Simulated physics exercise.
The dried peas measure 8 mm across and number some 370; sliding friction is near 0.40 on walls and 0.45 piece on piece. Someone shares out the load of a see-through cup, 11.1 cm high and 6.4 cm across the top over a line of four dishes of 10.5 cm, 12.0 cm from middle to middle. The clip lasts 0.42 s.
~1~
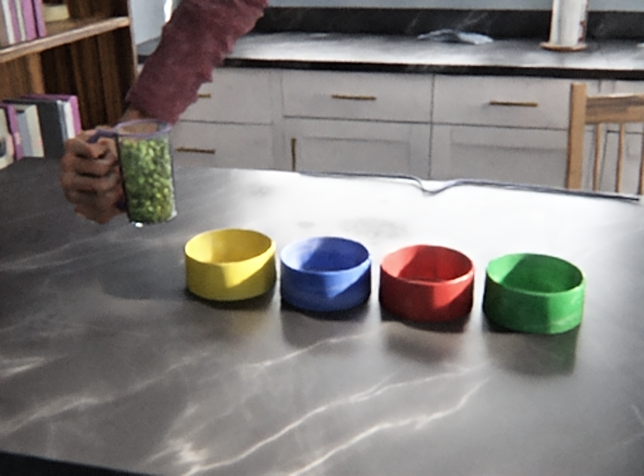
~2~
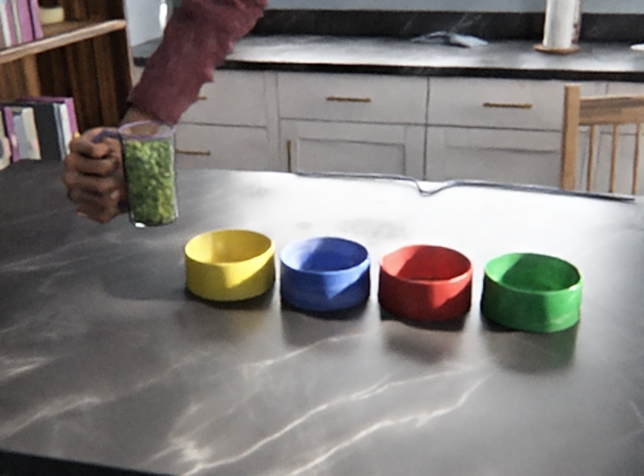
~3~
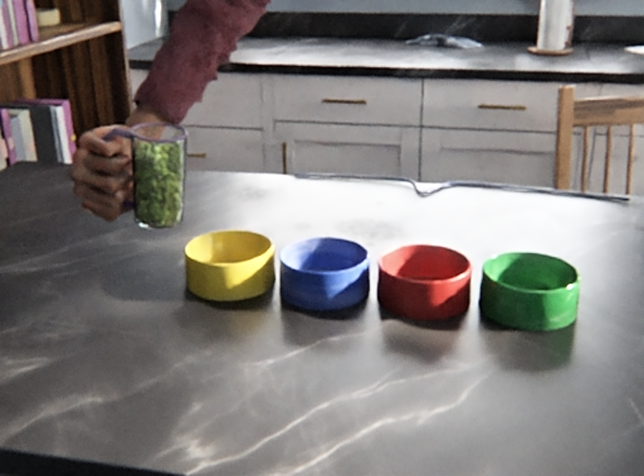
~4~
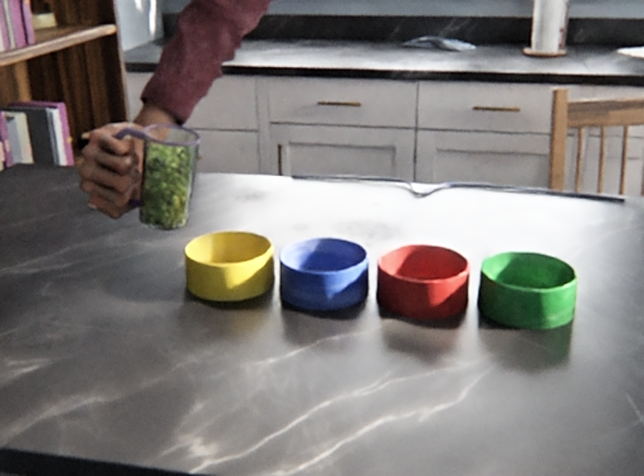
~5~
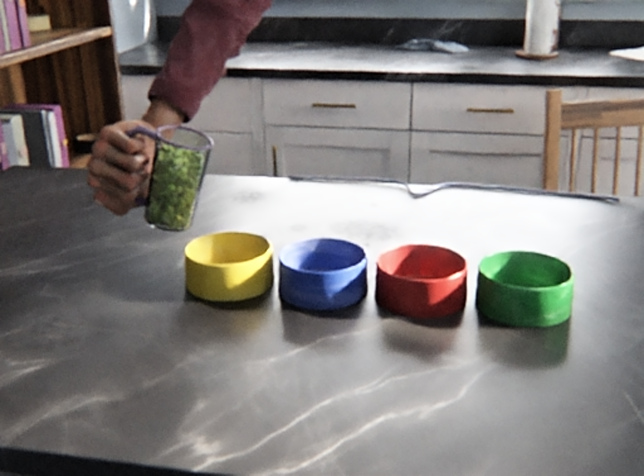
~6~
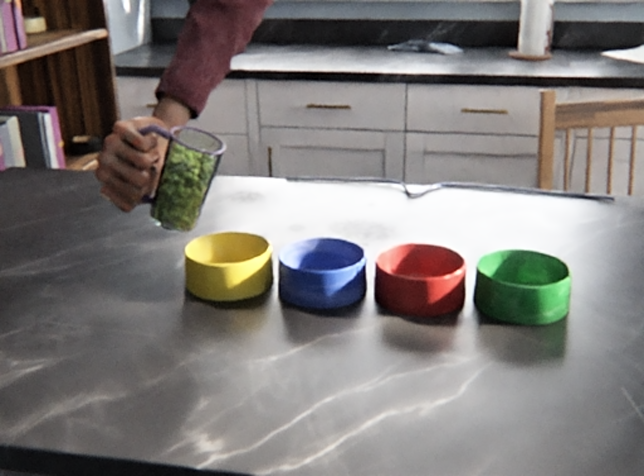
A hand holds a see-through cup of green dried peas at the left of a dark, streaked table, viewed from slightly above in a kitchen with pale cabinets and a bookshelf behind. Yellow, blue, red and green dishes sit in a row from left to right. The hand moves the cup slightly rightward while gradually tilting it toward the yellow dish, as the camera drifts slightly.
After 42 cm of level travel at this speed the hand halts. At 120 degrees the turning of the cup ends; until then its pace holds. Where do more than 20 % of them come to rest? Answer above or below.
Red above, blue below, green below, yellow below, counter below.
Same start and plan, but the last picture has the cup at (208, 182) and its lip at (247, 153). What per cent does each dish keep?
Red 0; blue 0; green 90; yellow 0.
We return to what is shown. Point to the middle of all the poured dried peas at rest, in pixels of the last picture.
At about (435, 283).
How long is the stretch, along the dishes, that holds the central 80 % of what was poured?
Some 8 cm.
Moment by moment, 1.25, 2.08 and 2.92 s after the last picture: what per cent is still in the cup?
In turn: 95, 0, 0.
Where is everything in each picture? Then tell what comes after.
In the first frame, cup at (147, 174), tilt 0 degrees, lip at (168, 130), moved 0.0 cm; middle of the pieces at (148, 181); yellow dish at (230, 246); blue dish at (326, 254); red dish at (427, 263); green dish at (535, 273).
In the second frame, cup at (151, 175), tilt 2 degrees, lip at (173, 132), moved 0.4 cm; middle of the pieces at (151, 182).
In the third frame, cup at (159, 176), tilt 7 degrees, lip at (185, 136), moved 1.5 cm; middle of the pieces at (159, 184).
In the fourth frame, cup at (168, 178), tilt 12 degrees, lip at (198, 141), moved 2.7 cm; middle of the pieces at (167, 185).
In the fifth frame, cup at (176, 180), tilt 17 degrees, lip at (210, 146), moved 3.8 cm; middle of the pieces at (175, 187).
In the sixth frame, cup at (185, 181), tilt 22 degrees, lip at (223, 151), moved 5.0 cm; middle of the pieces at (183, 187); yellow dish at (228, 248); blue dish at (322, 254); red dish at (420, 260); green dish at (524, 267).
Then, 1.25 s after the last picture, tilt 97 degrees; cup holds 95 %.
Then, 2.08 s after the last picture, tilt 120 degrees; cup holds 0 %, red 85 %.
Then, 2.92 s after the last picture, tilt 120 degrees; cup holds 0 %, red 85 %.
In the end, red 85 %, blue 0 %, green 5 %, yellow 0 %, counter 15 %.
